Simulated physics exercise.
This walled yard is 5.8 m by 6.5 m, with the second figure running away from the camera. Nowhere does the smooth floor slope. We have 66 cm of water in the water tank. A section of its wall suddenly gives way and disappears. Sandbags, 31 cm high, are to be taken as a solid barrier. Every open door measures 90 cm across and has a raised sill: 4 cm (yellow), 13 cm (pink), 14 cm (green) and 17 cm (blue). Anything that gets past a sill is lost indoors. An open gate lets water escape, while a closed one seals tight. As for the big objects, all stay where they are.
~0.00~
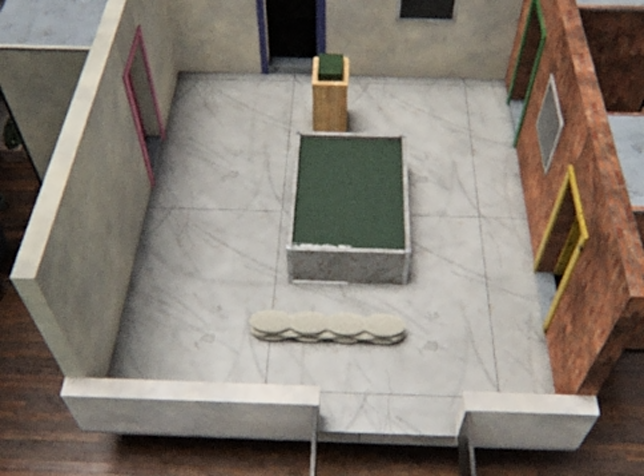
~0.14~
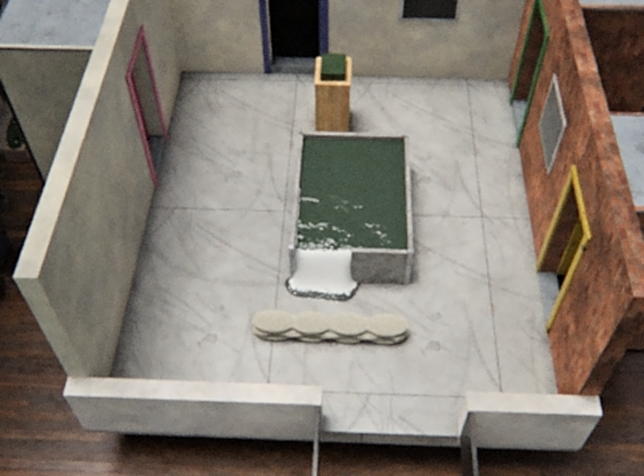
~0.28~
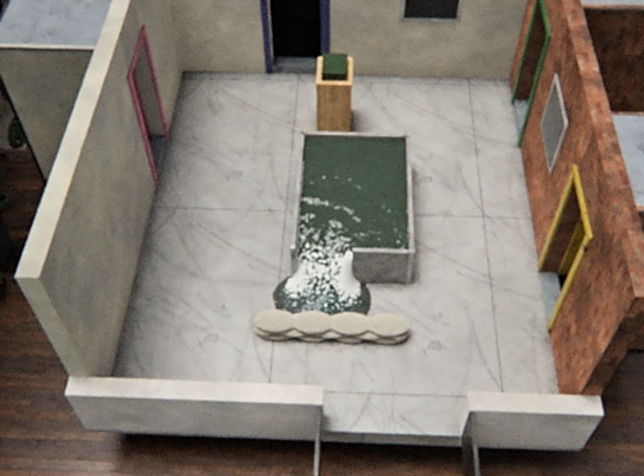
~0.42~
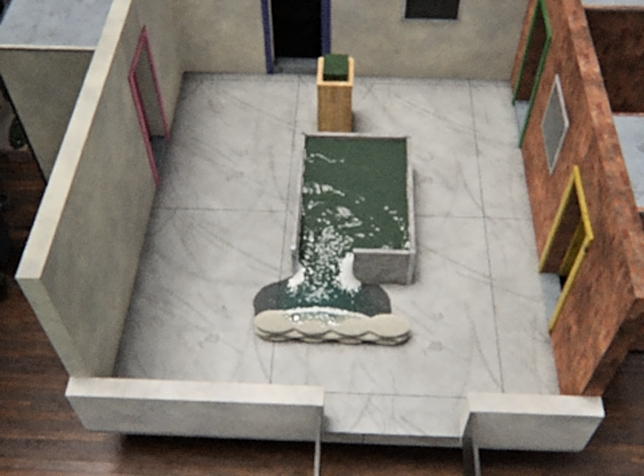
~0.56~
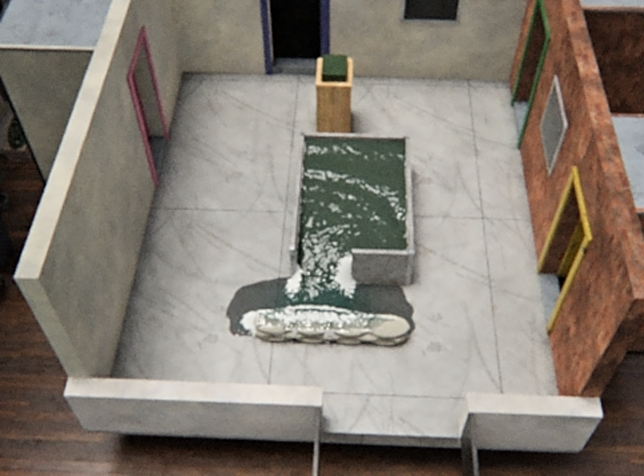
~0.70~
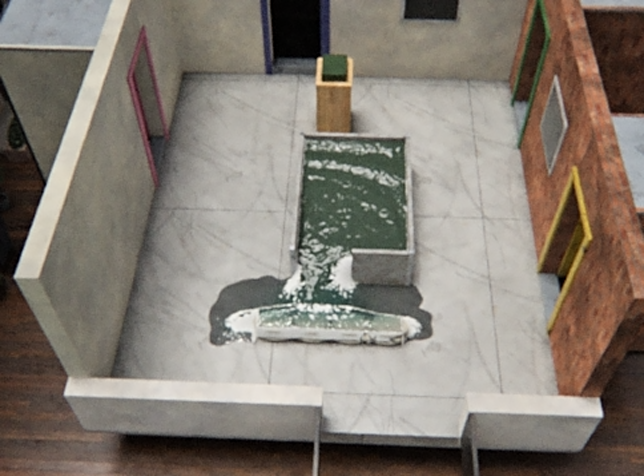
Green water tank in a walled yard opening at its front corner, water pouring out and spreading around a low scalloped barrier.
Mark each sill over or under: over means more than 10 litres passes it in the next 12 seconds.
Yellow door - over; pink door - under; green door - under; blue door - under.
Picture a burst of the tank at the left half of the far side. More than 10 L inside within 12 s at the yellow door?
Relative to that limit, yellow ends up on the low side.
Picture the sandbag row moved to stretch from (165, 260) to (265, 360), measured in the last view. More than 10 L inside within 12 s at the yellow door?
Compared to the limit, yellow stays inside.
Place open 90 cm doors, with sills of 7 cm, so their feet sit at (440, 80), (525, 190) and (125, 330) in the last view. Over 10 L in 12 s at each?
Check each in turn: The first fails, the second fails, the third succeeds.
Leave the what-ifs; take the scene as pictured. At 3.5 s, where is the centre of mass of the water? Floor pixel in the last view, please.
(318, 256).
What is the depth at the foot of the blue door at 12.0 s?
5.0 cm.
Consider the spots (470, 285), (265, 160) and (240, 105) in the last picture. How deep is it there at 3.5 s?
Approximately 4, 0 and 0 centimetres, going through them in turn.
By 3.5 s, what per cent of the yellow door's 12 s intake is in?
I'd put it at about 35 per cent by that point.
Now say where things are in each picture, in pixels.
The first frame shows still water, 66 cm deep, in the water tank at (350, 192).
In the second frame, the front is at (352, 291), 0.5 m from the gap at (323, 270); 0.1 m2 of floor is under water; 66 cm left at the back of the water tank.
In the third frame, water pours out at (324, 270) and has run 0.8 m, to (348, 323); typically 9 cm deep outside, 66 cm at the water tank's back.
In the fourth frame, the front is at (261, 321), 1.1 m from the gap at (325, 271); 1.2 m2 of floor is under water; 66 cm left at the back of the water tank.
In the fifth frame, water pours out at (323, 271) and has run 1.4 m, to (237, 328); typically 9 cm deep outside, 65 cm at the water tank's back.
In the sixth frame, the front is at (219, 335), 1.7 m from the gap at (323, 271); 2.0 m2 of floor is under water; 62 cm left at the back of the water tank.
After 1.4 s water covers 25 % of the floor and is deepest (48 cm) near (322, 316); yellow door not reached, pink door not reached, green door not reached, blue door not reached.
After 2.2 s water covers 40 % of the floor and is deepest (40 cm) near (309, 316); yellow door 8 cm at the sill, 18 L in, pink door not reached, green door not reached, blue door not reached.
After 3.5 s water covers 50 % of the floor and is deepest (30 cm) near (322, 316); yellow door 9 cm at the sill, 95 L in, pink door 5 cm at the sill, 0 L in, green door 1 cm at the sill, 0 L in, blue door not reached.
After 7.0 s water covers 85 % of the floor and is deepest (18 cm) near (309, 316); yellow door 10 cm at the sill, 219 L in, pink door 4 cm at the sill, 0 L in, green door 2 cm at the sill, 0 L in, blue door 7 cm at the sill, 0 L in.
After 12.0 s water covers 95 % of the floor and is deepest (10 cm) near (501, 186); yellow door 6 cm at the sill, 285 L in, pink door 2 cm at the sill, 0 L in, green door 7 cm at the sill, 0 L in, blue door 5 cm at the sill, 0 L in.
